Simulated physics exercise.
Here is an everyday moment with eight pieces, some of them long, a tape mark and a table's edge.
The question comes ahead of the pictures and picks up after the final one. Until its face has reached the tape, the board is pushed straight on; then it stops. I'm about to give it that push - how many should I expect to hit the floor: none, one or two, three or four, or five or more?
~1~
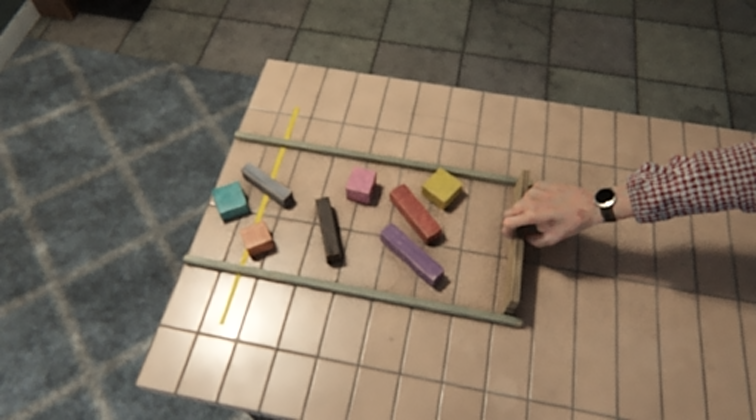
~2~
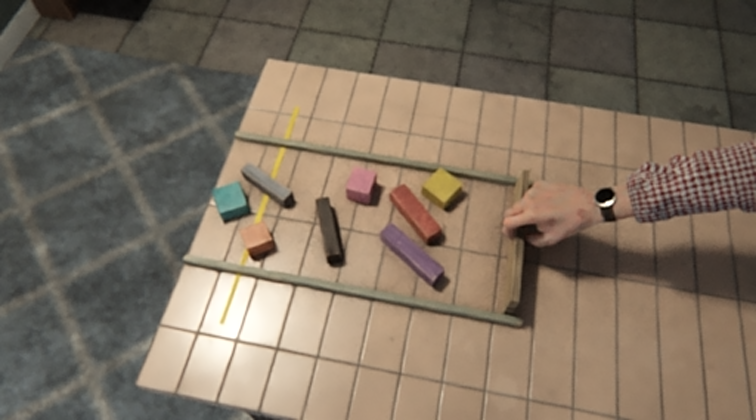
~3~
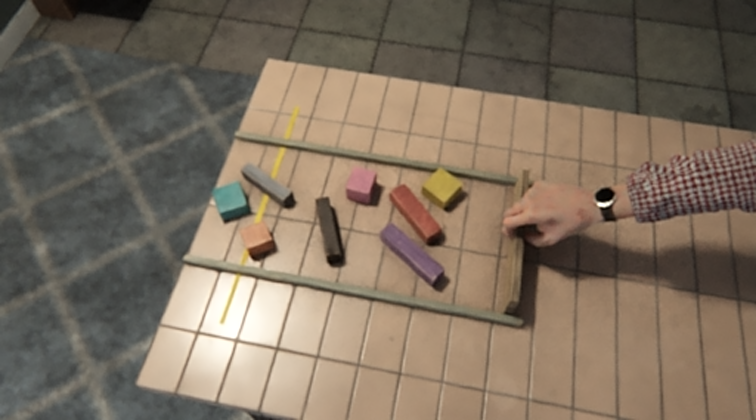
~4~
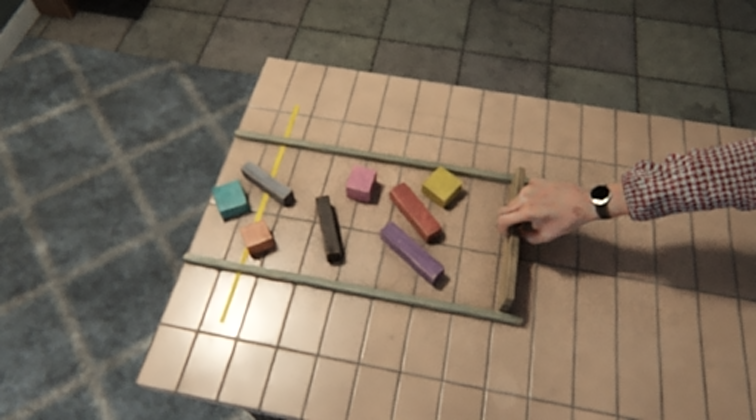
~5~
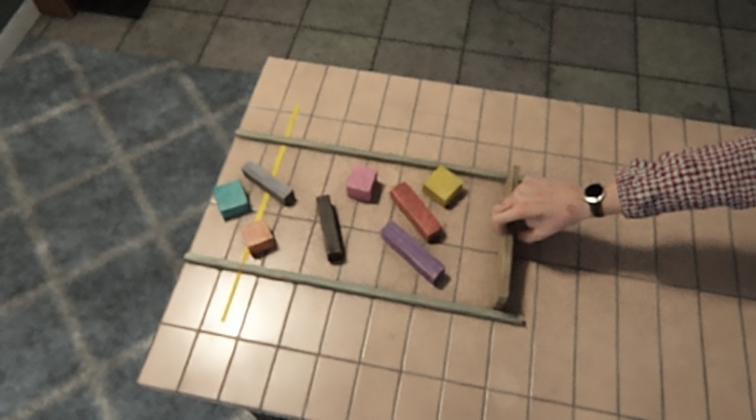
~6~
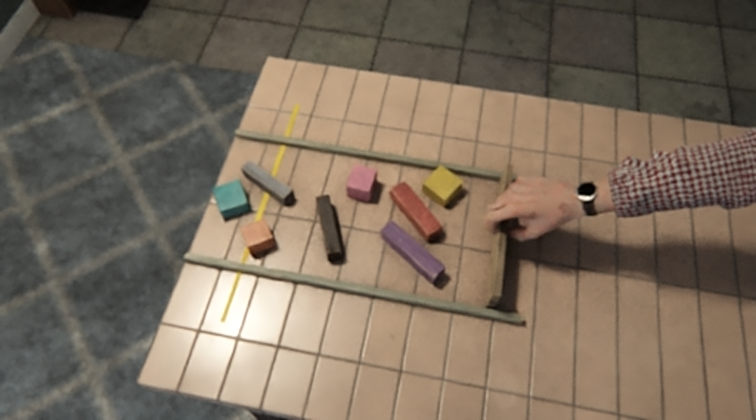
Expect one or two.
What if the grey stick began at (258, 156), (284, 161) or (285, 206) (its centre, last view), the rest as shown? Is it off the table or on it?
At each spot in turn it topples down, topples down and topples down.
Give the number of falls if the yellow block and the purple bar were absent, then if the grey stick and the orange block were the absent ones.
You'd get 0 in the first case and 1 in the second one.
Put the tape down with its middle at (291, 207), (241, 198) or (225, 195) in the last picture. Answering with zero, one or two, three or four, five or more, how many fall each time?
Taken in the order given: Zero, three to four, 5 or more.
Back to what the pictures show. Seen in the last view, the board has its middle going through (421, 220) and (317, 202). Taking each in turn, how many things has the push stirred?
Tally at point one: 4; at point two: 7.
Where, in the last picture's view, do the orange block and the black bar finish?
In the last picture the orange block sits at (199, 237) while the black bar sits at (219, 228).
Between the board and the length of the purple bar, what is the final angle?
Angle: Close to 35 degrees.
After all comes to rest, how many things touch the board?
It adds up to 3.
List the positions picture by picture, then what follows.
In the first frame, turquoise block (231, 201); grey stick (267, 185); orange block (257, 239); board (517, 240); tape (264, 204).
In the second frame, grey stick (267, 185); black bar (328, 230).
In the third frame, orange block (257, 239); yellow block (442, 189).
In the fourth frame, turquoise block (231, 199); red bar (415, 212).
In the fifth frame, grey stick (268, 183); board (507, 235).
In the sixth frame, turquoise block (231, 199); grey stick (268, 183); orange block (258, 237); board (500, 234); tape (264, 202).
Soon after, none off yet; turquoise block at rest near (231, 199); grey stick at rest near (268, 183); orange block at rest near (258, 237).
Then, none off yet; turquoise block at rest near (231, 198); grey stick moved a little near (242, 169); orange block moved about its own width near (234, 240).
At rest, the number that fall off is one or two; fallen, grey stick and turquoise block.
